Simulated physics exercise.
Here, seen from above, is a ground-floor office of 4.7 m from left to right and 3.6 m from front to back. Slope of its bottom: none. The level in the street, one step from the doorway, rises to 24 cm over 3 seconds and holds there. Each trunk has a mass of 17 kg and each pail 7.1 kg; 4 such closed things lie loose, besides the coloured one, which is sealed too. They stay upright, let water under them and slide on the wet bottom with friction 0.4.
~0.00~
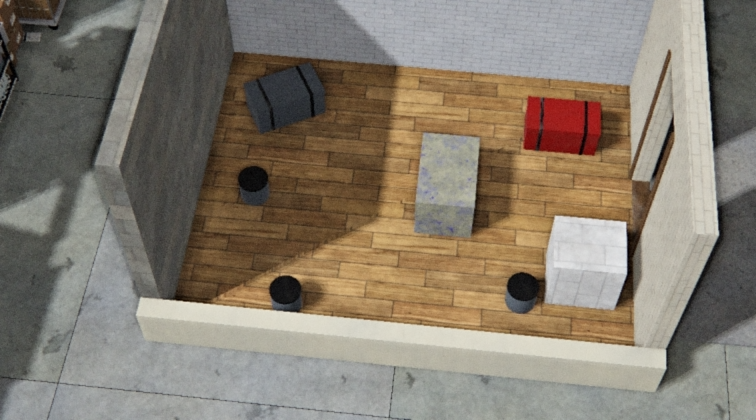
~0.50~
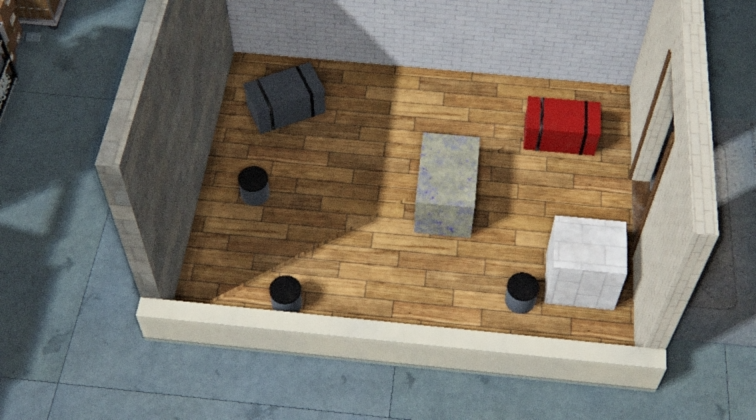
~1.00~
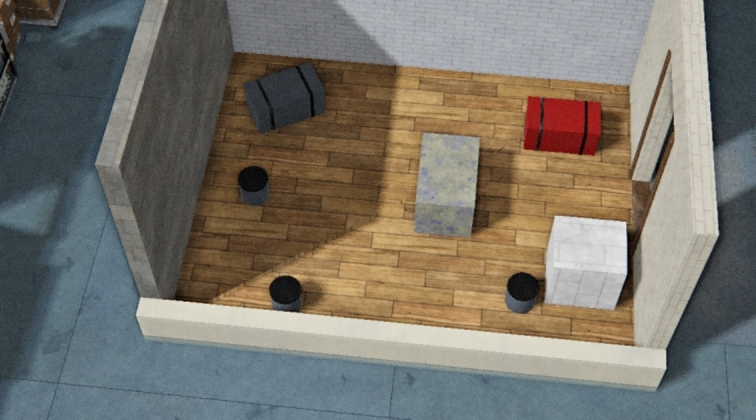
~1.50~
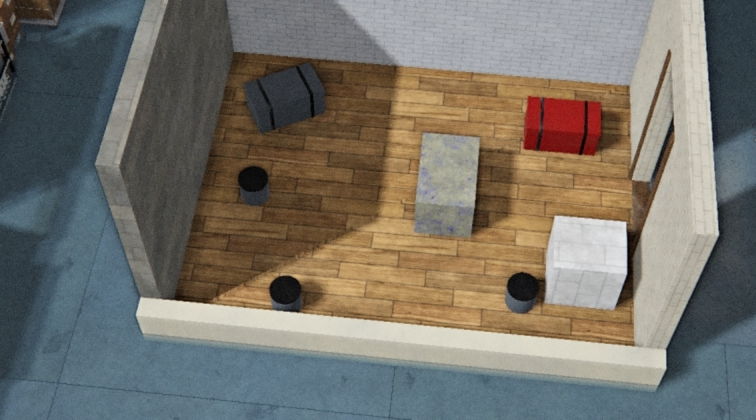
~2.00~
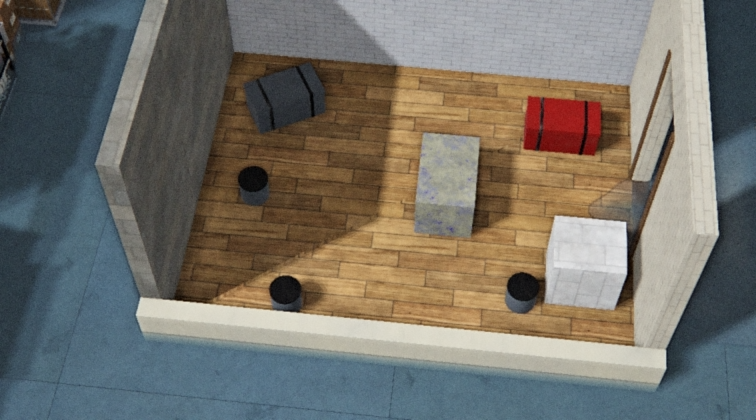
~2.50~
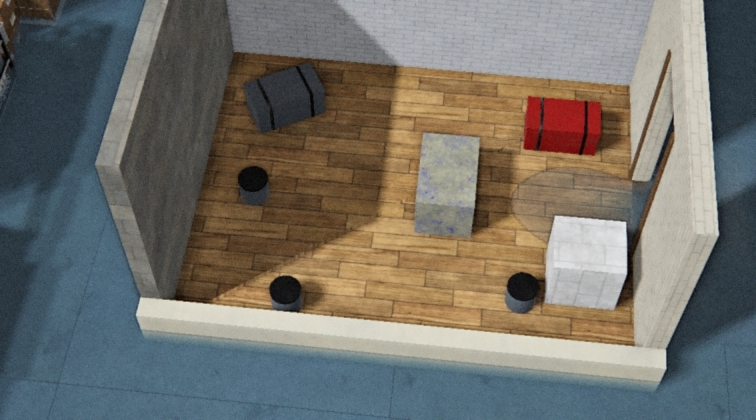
In this clip, the ground outside a walled room with a wooden floor turns blue, then a thin sheet of water enters at the right and spreads around the white block, while the red trunk and other objects stay still.
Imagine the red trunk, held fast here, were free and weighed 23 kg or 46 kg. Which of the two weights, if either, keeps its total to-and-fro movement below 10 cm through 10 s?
I'd wager only the heavier choice works.
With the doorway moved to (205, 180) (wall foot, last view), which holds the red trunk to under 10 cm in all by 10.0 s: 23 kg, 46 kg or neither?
Result: Heavier option only.
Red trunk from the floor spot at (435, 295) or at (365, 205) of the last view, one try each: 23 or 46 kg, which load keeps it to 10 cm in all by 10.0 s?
Note, in order: Heavier only OK; both OK.
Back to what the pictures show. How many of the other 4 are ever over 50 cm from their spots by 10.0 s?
Result: 3.
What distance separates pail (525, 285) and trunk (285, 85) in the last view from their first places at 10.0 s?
Respectively 0 and 60 cm.
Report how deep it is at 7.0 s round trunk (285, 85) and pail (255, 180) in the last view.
First roughly 4 cm, second roughly 2 cm.
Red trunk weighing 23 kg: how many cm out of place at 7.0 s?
Shift: About 20 cm.
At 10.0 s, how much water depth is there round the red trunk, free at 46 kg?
About 7 cm.
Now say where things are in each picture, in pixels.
The first frame shows the red trunk at (564, 115) rests on the ground; water covers 0.0 m2; 0 of 5 have shifted.
The second frame shows the red trunk at (564, 115), on the bottom; water covers 0.0 m2; 0 of 5 have shifted.
The third frame shows the red trunk at (564, 115) rests on the ground; 0.0 m2 under water; 0 of 5 have shifted.
The fourth frame shows the red trunk at (564, 115), on the bottom; 0.0 m2 under water; 0 of 5 have shifted.
The fifth frame shows the red trunk at (564, 115), on the bottom; 0.2 m2 under water; 0 of 5 have shifted.
The sixth frame shows the red trunk at (564, 115), on the bottom; water covers 1.1 m2; 0 of 5 have shifted.
After 3.5 s the red trunk would be 0 cm from its start with 23 kg and 0 cm from its start with 46 kg; 3 cm of water round it then.
After 4.5 s the red trunk would be 3 cm from its start with 23 kg and 0 cm from its start with 46 kg; 3 cm of water round it then.
After 7.0 s the red trunk would be 15 cm from its start with 23 kg and 0 cm from its start with 46 kg; 5 cm of water round it then.
After 10.0 s the red trunk would be 31 cm from its start with 23 kg and 0 cm from its start with 46 kg; 7 cm of water round it then.
